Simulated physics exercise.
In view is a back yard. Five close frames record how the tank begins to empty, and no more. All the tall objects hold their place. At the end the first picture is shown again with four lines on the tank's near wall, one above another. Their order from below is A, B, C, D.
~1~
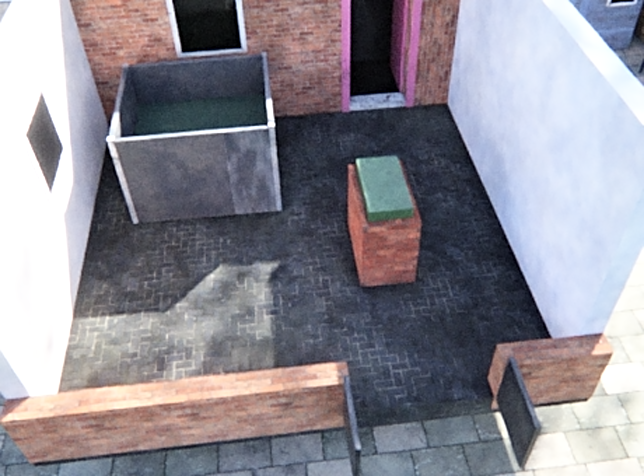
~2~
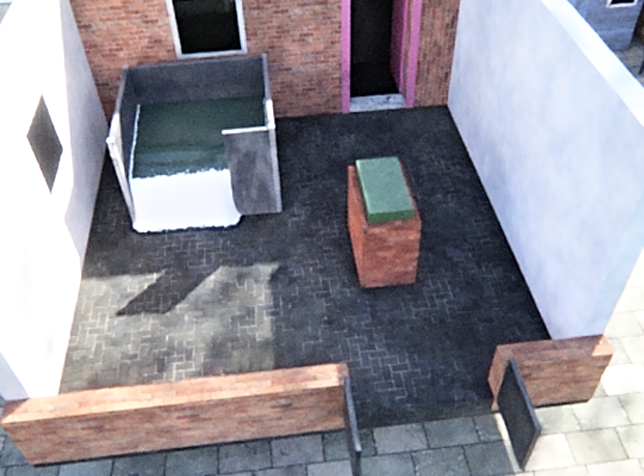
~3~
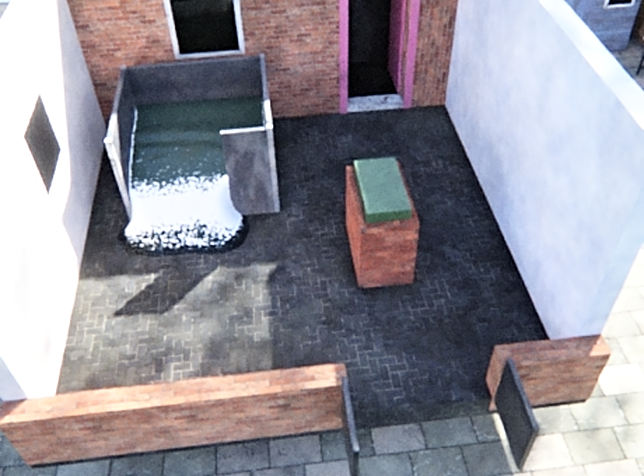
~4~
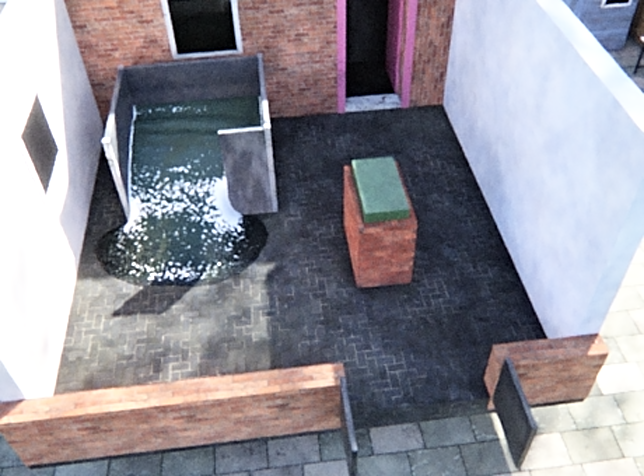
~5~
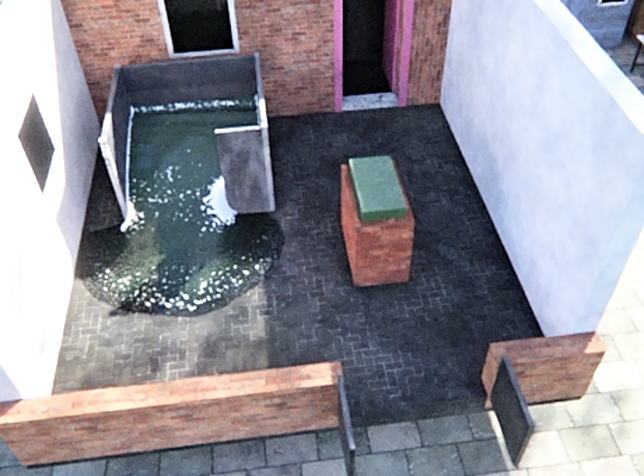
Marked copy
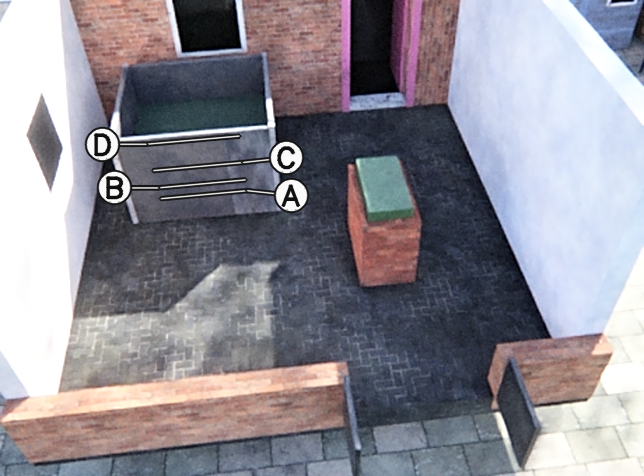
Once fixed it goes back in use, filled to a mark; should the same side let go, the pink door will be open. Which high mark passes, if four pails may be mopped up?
C is the one.
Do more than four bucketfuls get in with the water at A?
No.
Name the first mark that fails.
D it is.
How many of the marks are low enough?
Three of them.
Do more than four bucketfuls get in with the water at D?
Yes.
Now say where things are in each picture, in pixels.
In the first frame, water in the tank at rest, its middle at (201, 133); foot of the pink doorway at (377, 108); open gate at (423, 350).
In the second frame, 1 % of the ground under water, visible out to (238, 219).
In the third frame, 4 % of the ground under water, visible out to (236, 238).
In the fourth frame, 9 % of the ground under water, visible out to (240, 265).
In the fifth frame, 14 % of the ground under water, visible out to (208, 305).
In white, A at (204, 194); B at (202, 183); C at (198, 166); D at (193, 140); from the bottom up A, B, C, D.
For mark A, nothing gets over.
For mark B, nothing gets over.
For mark C, a bucket or two gets in.
For mark D, about 9 bucketfuls get in.
